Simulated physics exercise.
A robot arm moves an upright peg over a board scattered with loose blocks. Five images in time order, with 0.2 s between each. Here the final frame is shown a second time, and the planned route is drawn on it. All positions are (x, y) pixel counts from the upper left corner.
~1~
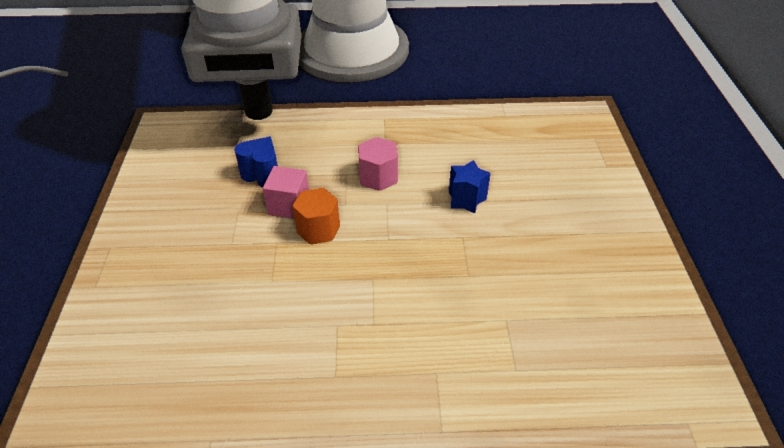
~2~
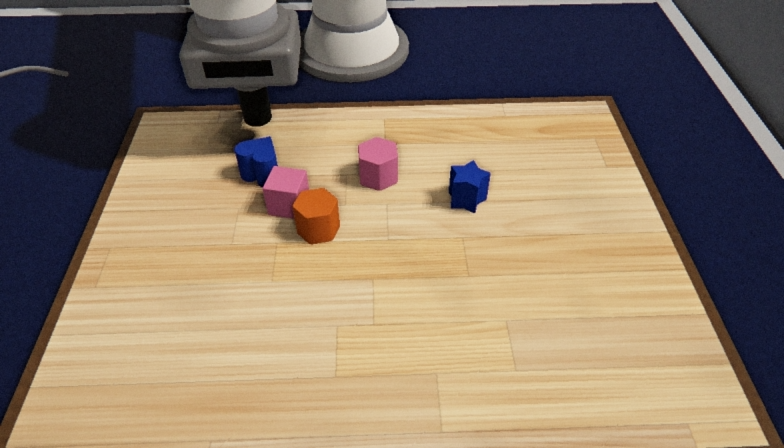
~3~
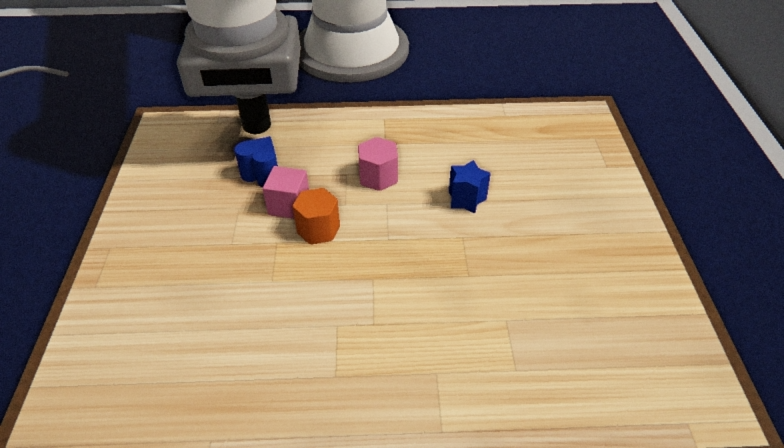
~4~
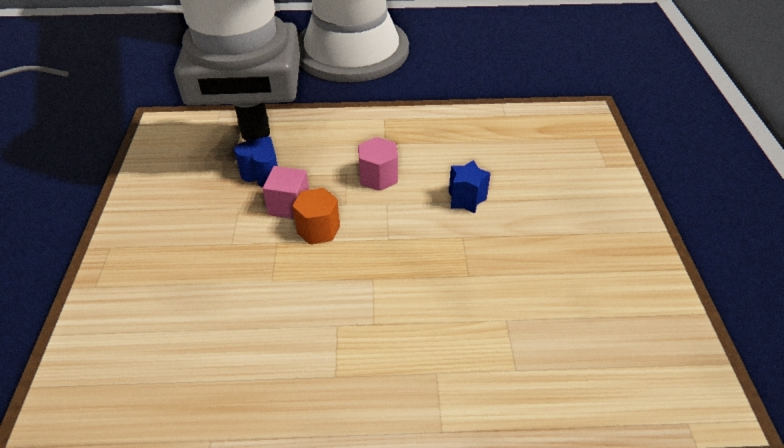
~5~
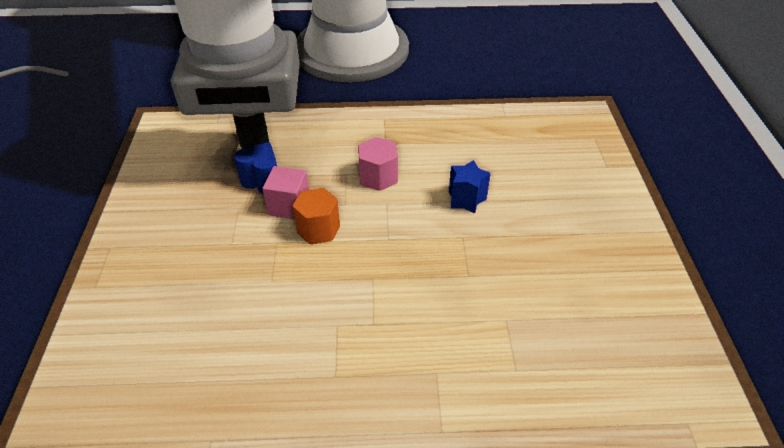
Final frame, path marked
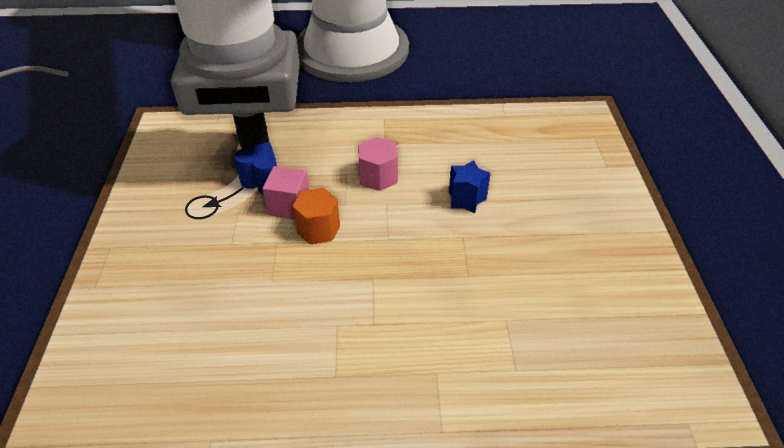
The robot arm lowers its black peg toward the viewer and slightly nudges the blue block.
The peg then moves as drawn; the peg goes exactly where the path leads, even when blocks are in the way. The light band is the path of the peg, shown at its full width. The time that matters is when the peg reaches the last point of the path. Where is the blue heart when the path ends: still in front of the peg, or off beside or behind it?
As far as I can tell, the blue heart has dropped away to the side or behind.
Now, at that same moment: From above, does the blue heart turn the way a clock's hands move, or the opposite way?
Counterclockwise from above.
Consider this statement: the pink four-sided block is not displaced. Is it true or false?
That is false.
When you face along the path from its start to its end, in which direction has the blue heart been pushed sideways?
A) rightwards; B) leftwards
I'll go with B - leftwards.
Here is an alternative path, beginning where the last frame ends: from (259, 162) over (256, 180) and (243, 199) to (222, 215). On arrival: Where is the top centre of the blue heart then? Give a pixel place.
It will end up at (243, 199).
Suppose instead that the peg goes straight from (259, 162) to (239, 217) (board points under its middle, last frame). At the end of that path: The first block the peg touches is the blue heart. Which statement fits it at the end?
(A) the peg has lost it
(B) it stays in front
My answer is option B.
The drawn path runs from (259, 162) through (250, 180) and (230, 197) to (202, 207).
What follows on the original path. Halfway along, peg (237, 171); blue heart (250, 181), turned 35° anticlockwise; pink four-sided block (291, 186); orange hexagon (322, 205).
At the end, peg (196, 189); blue heart (249, 183), turned 45° anticlockwise; pink four-sided block (291, 186); orange hexagon (322, 205).
